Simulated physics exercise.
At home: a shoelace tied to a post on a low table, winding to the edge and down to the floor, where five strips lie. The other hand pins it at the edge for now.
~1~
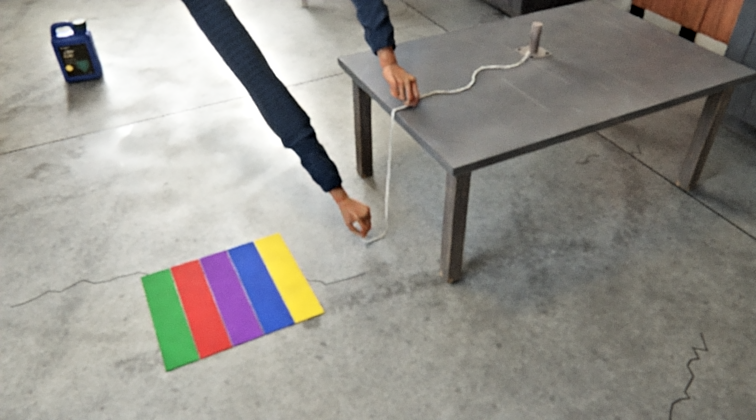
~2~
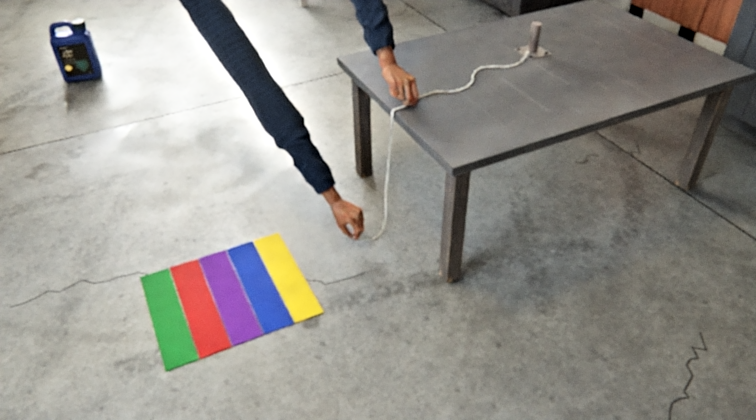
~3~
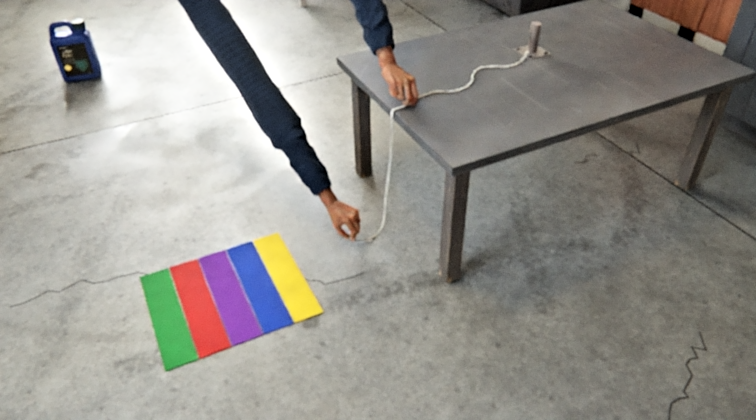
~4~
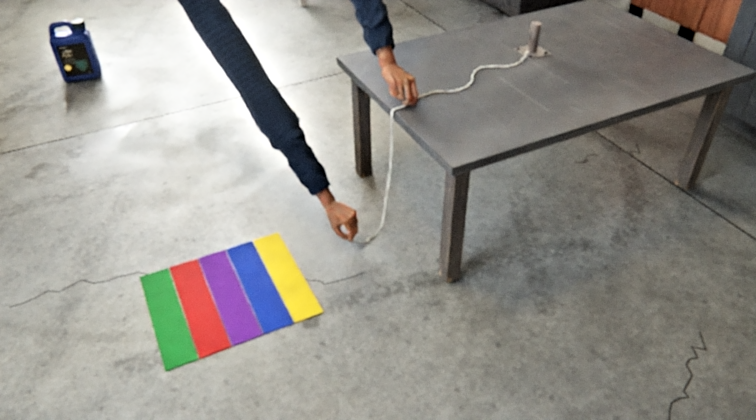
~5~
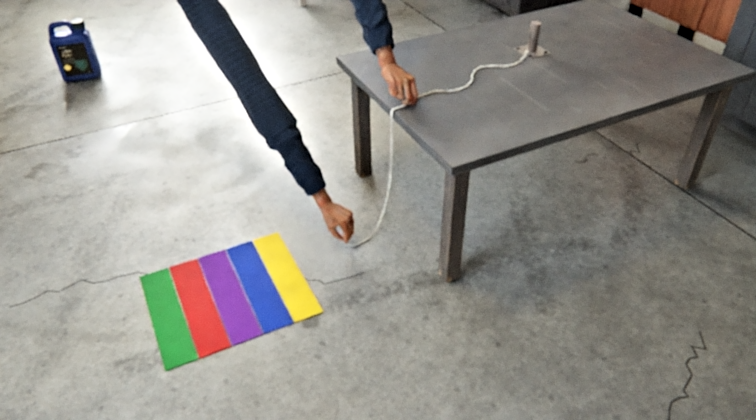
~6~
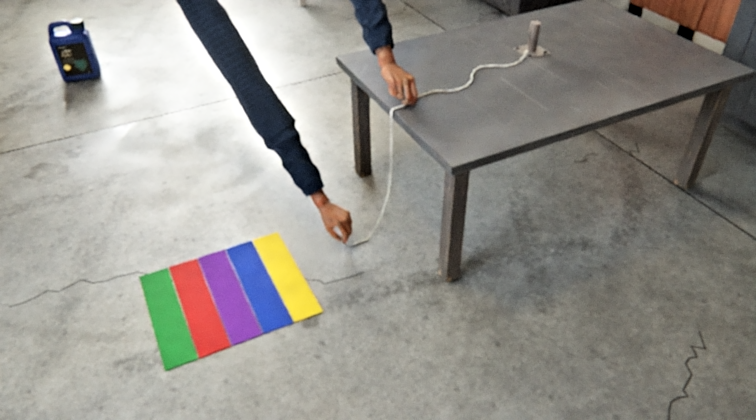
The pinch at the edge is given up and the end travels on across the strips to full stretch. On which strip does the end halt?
The end stops over the blue strip.
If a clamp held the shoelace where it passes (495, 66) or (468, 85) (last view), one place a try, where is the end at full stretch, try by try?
About (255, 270) and (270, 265).
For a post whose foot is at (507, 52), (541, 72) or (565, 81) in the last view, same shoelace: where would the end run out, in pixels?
The places are (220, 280), (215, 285) and (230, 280).
Soon after, end near (307, 252); short of the strips.
Then, end near (271, 265); over yellow.
At full stretch, end near (248, 273); over blue. It gets as far as the blue strip.
